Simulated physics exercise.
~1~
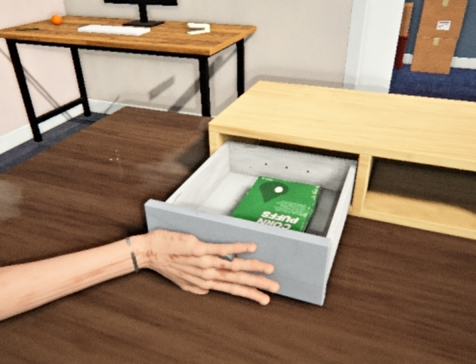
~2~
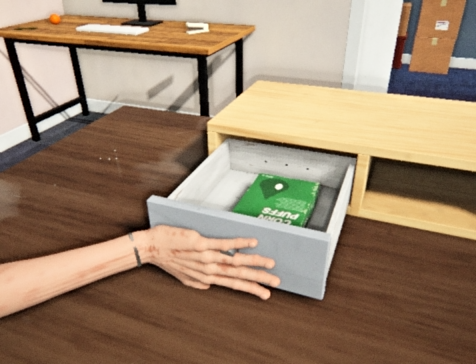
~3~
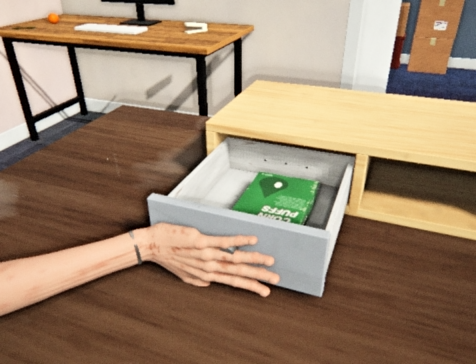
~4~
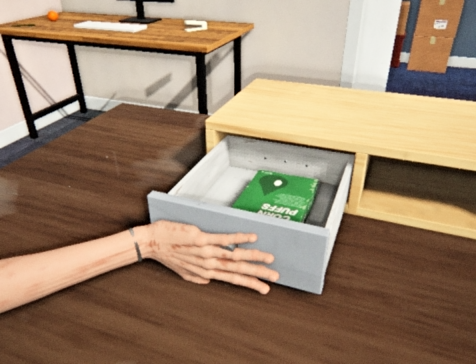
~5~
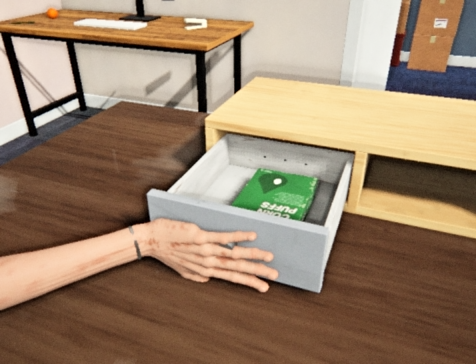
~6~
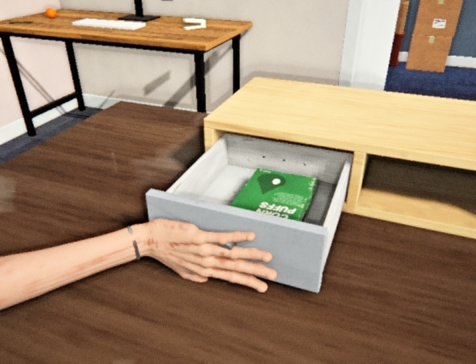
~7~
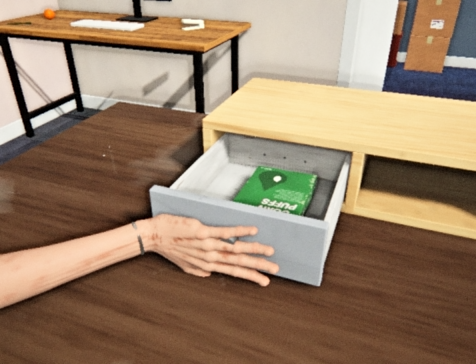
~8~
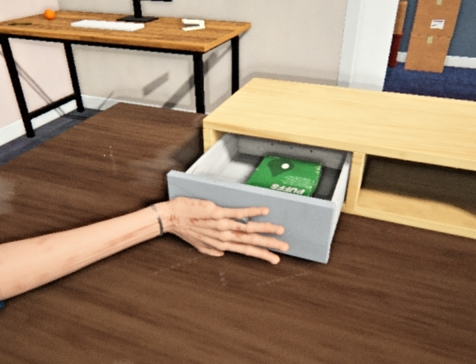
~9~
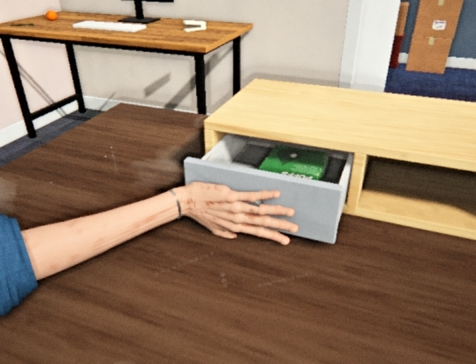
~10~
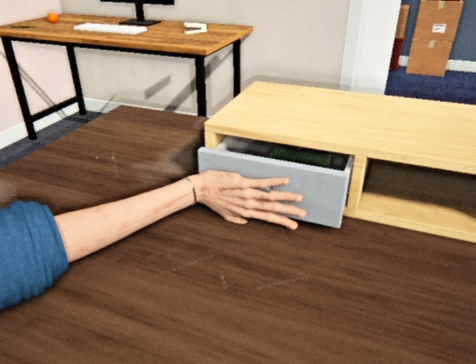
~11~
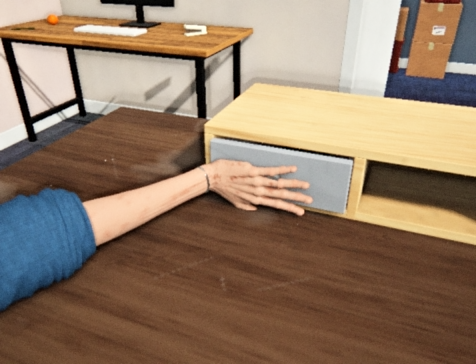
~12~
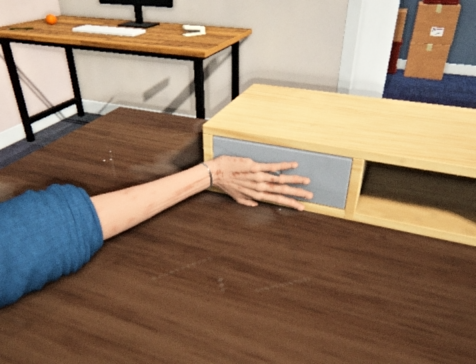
A grey drawer stands open from the left side of a pale wooden chest on a dark wood-grained surface, seen from slightly above by a gently swaying camera, with a green packet lying inside. A hand reaching in from the left rests its spread fingers on the drawer's front, while a brown desk with black legs stands behind at upper left. After a nearly still start, the hand pushes the drawer steadily inward, and a blue sleeve comes into view. The packet rides in with it and disappears beneath the chest's top. Finally, the drawer closes fully, the hand still against its front.
